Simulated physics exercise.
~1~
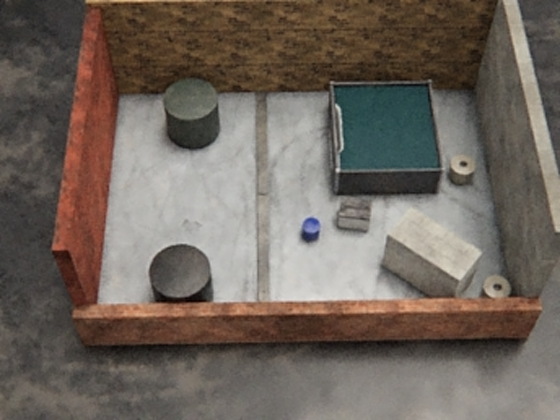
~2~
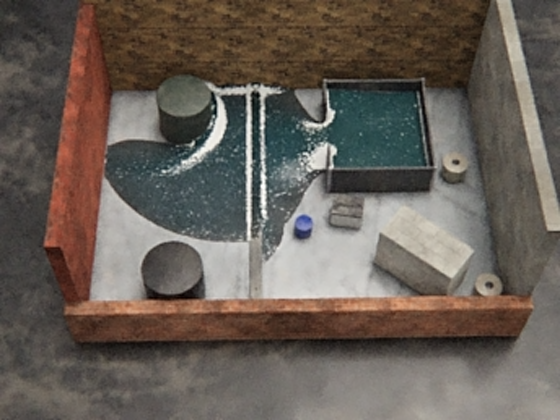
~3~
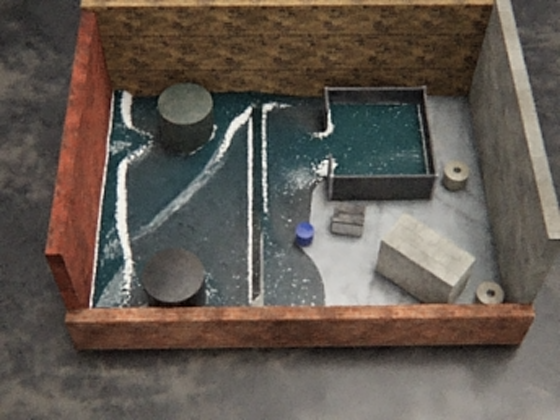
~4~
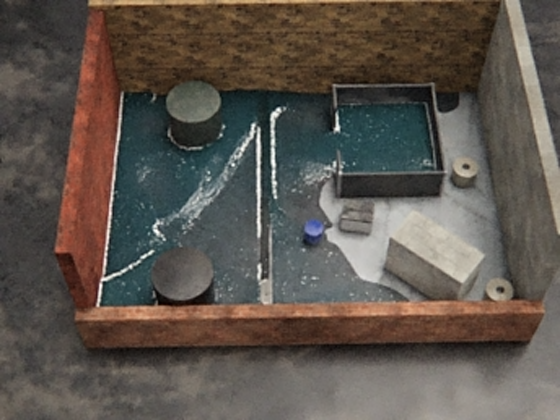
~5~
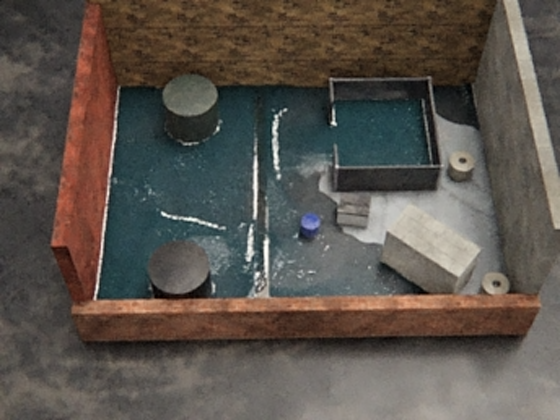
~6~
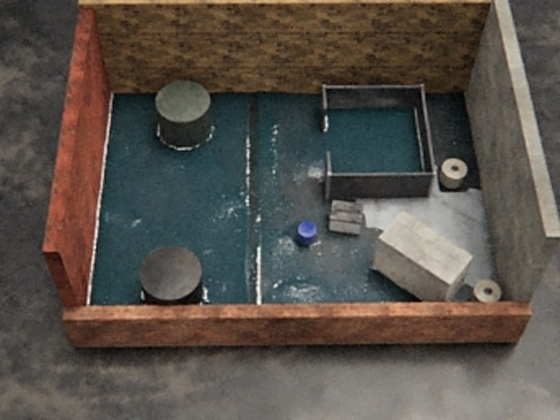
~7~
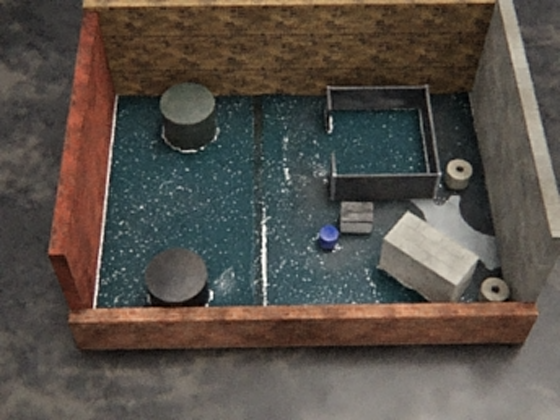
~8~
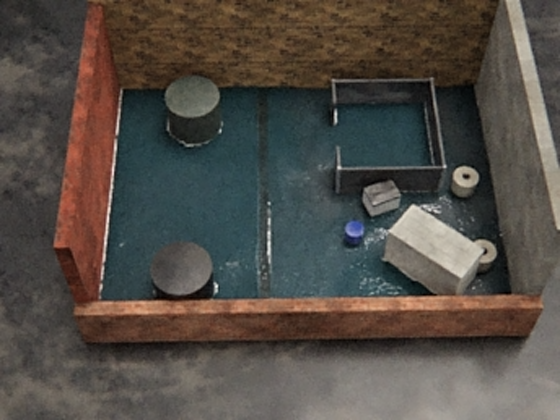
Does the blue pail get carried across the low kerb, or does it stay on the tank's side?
It stays on the tank's side of the kerb. The water reaches it and it drifts to the right, away from the kerb.
Walled yard flooding as water bursts from a dark tank, spreading across a low kerb and finally drifting a blue pail right.
